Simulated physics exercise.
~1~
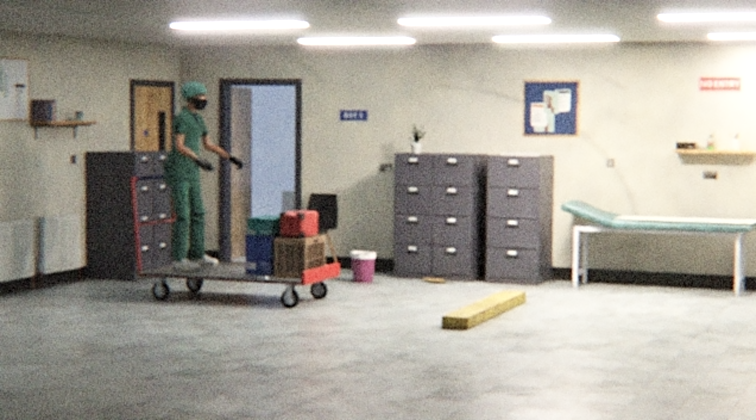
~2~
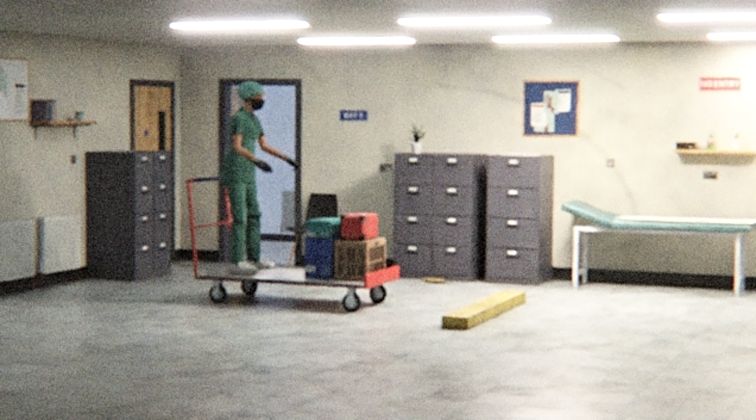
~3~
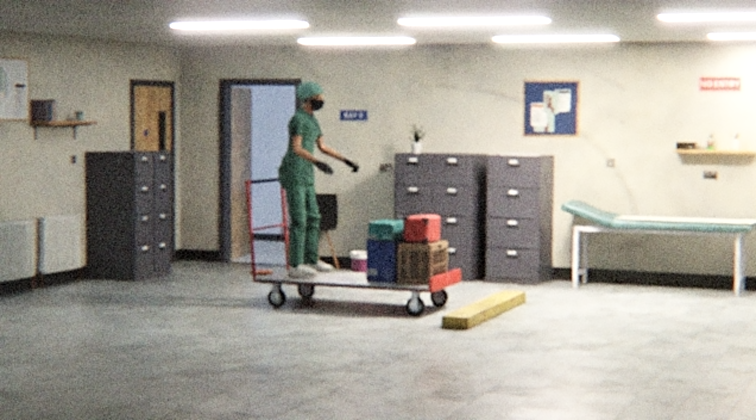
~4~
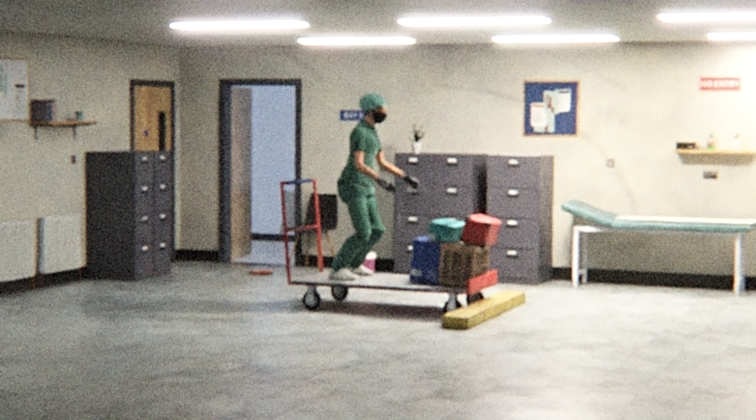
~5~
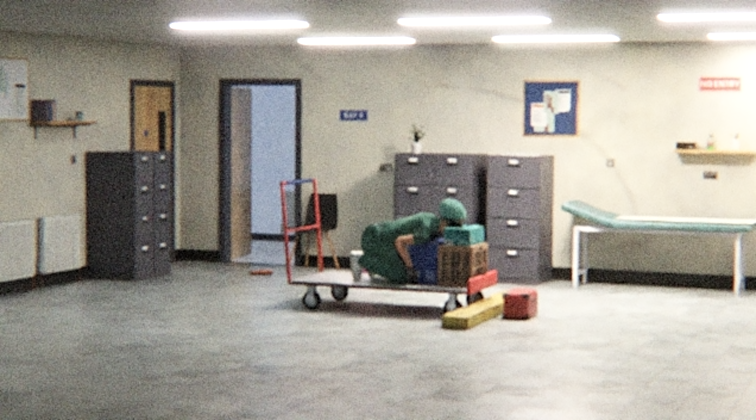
A trolley rolls right into a yellow beam, toppling its rider and a red box.
